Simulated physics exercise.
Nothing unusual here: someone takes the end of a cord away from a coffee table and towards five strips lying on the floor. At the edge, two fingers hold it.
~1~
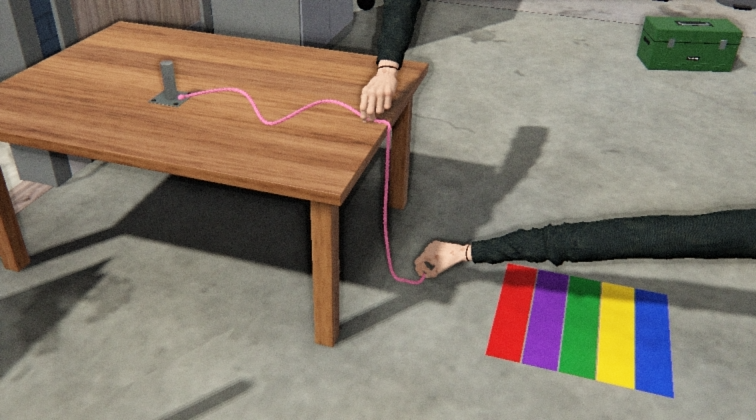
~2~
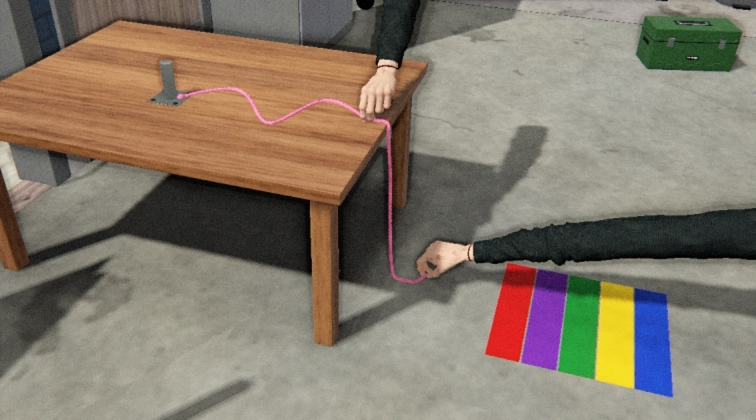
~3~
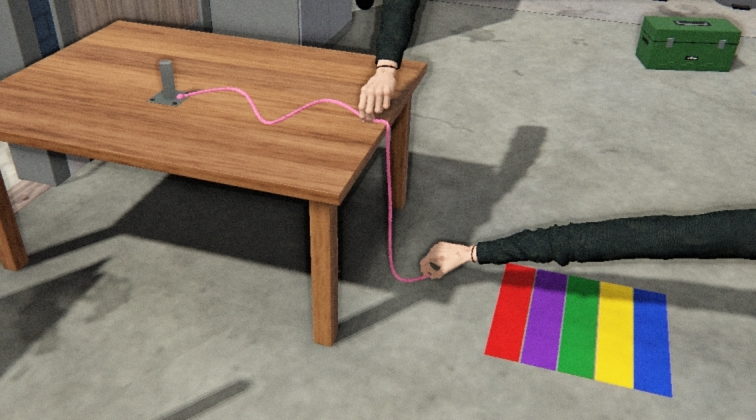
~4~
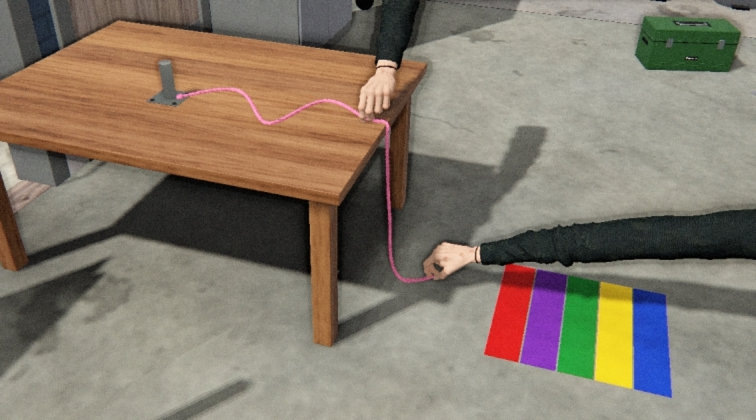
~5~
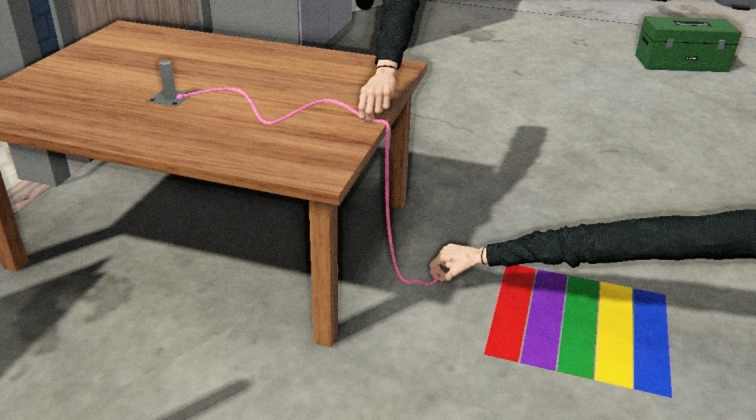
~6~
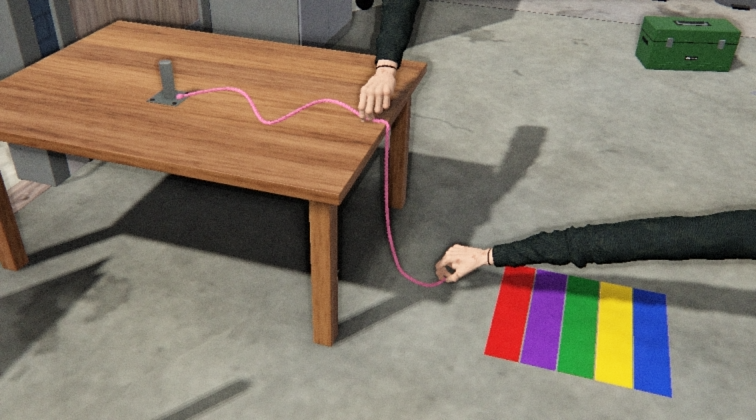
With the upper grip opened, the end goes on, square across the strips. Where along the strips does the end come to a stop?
Above the blue strip.
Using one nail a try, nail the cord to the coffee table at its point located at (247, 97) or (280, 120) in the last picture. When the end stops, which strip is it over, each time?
First try yellow, second try green.
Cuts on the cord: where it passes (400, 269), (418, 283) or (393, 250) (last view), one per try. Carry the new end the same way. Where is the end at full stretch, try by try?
So, going through them: (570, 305) first, (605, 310) next, (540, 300) last.
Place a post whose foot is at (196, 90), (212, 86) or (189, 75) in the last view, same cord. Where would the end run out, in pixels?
First close to (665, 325), next close to (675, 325), last close to (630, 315).
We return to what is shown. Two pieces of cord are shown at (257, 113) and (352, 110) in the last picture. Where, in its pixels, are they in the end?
First: (294, 113). Second: (423, 156).
Early on, end near (584, 308); over green.
Midway, end near (624, 316); over yellow.
At the end of the slack, end near (648, 321); over blue. Over blue.
